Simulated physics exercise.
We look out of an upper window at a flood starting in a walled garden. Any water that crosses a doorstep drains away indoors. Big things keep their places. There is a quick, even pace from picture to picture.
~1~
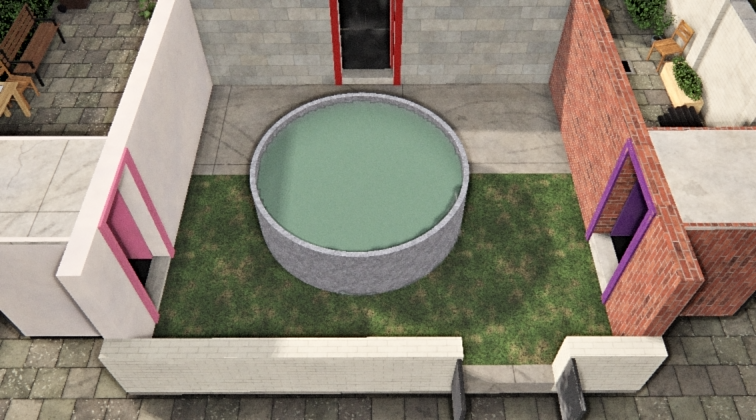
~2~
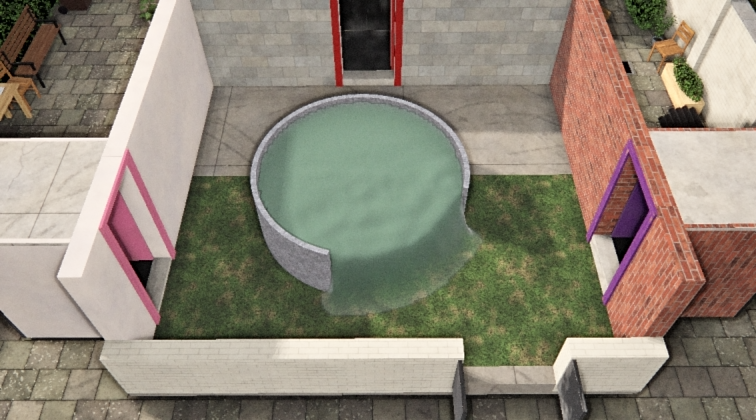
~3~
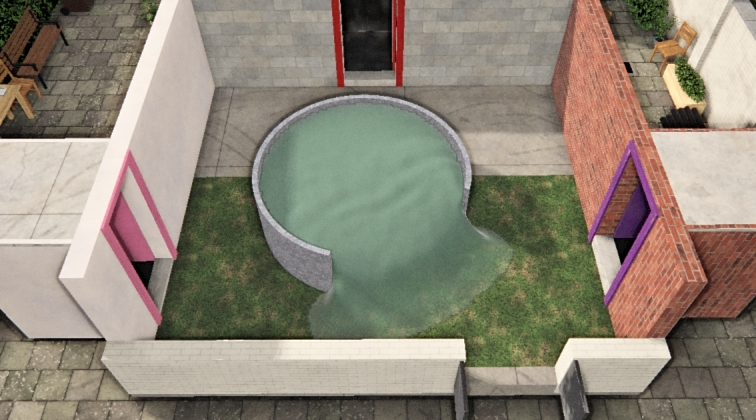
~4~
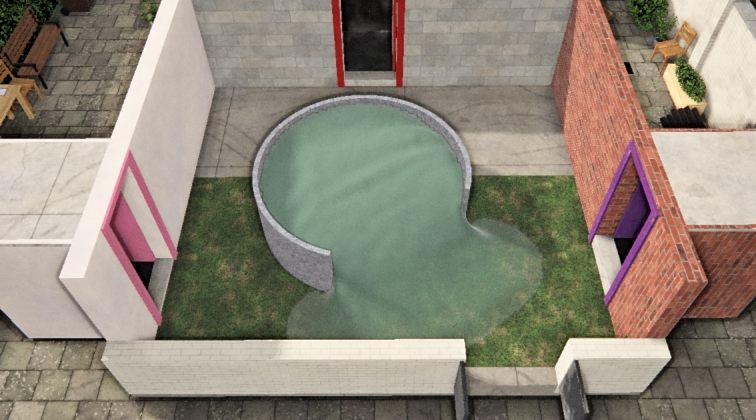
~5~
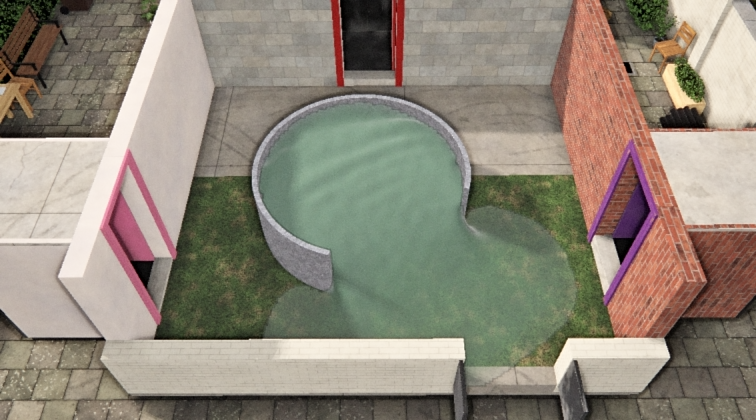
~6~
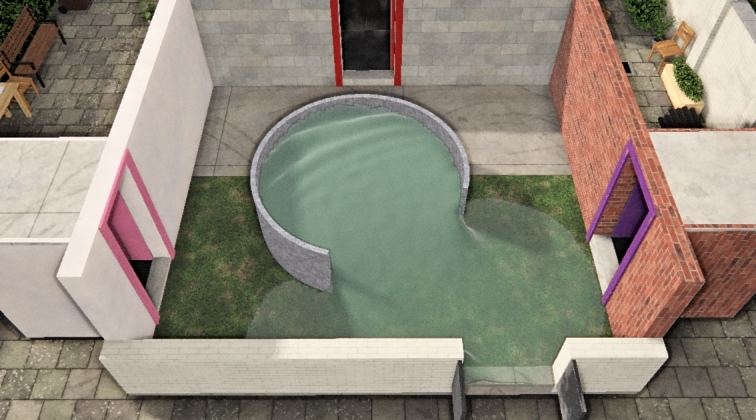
A round stone pool in a walled garden breaking open at the front, green water spreading across the grass to the gateway.
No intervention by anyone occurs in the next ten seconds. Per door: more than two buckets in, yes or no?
Purple door yes, red door no, pink door yes.
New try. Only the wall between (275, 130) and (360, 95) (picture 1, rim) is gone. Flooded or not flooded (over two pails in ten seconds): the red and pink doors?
Looking at it, the red door ends up above and the pink door ends up above.
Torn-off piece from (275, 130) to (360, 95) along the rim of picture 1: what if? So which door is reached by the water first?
The red-painted one.
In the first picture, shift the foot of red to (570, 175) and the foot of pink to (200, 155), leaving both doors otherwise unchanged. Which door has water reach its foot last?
It's the pink one.
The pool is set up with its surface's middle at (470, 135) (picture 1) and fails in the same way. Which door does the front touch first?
The door meant here is the purple-painted one.
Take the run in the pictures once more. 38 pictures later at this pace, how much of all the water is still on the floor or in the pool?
About 70 %.
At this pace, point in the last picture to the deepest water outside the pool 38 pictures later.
About (211, 100).
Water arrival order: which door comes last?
It is the red-painted one.
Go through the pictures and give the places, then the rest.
In the first picture, the pool at (360, 170) is whole and still.
In the second picture, the front is at (325, 294), out from the gap at (414, 267).
In the third picture, the front is at (320, 332), out from the gap at (415, 270).
In the fourth picture, the front is at a hidden place, out from the gap at (415, 272).
In the fifth picture, water pours out at (415, 272) and has run to a hidden place.
In the sixth picture, water pours out at (413, 272) and has run to (598, 313).
A moment on, water covers 35 % of the floor; the purple door wet at the sill, nothing in, the red door not reached, the pink door not reached.
Next, water covers 45 % of the floor; the purple door under two buckets in, the red door not reached, the pink door under two buckets in.
Then, water covers 75 % of the floor; the purple door over two buckets in, the red door not reached, the pink door over two buckets in.
Later, water covers 100 % of the floor; the purple door far over two buckets in, the red door wet at the sill, nothing in, the pink door far over two buckets in.
In the end, water covers 100 % of the floor; the purple door far over two buckets in, the red door wet at the sill, nothing in, the pink door far over two buckets in.
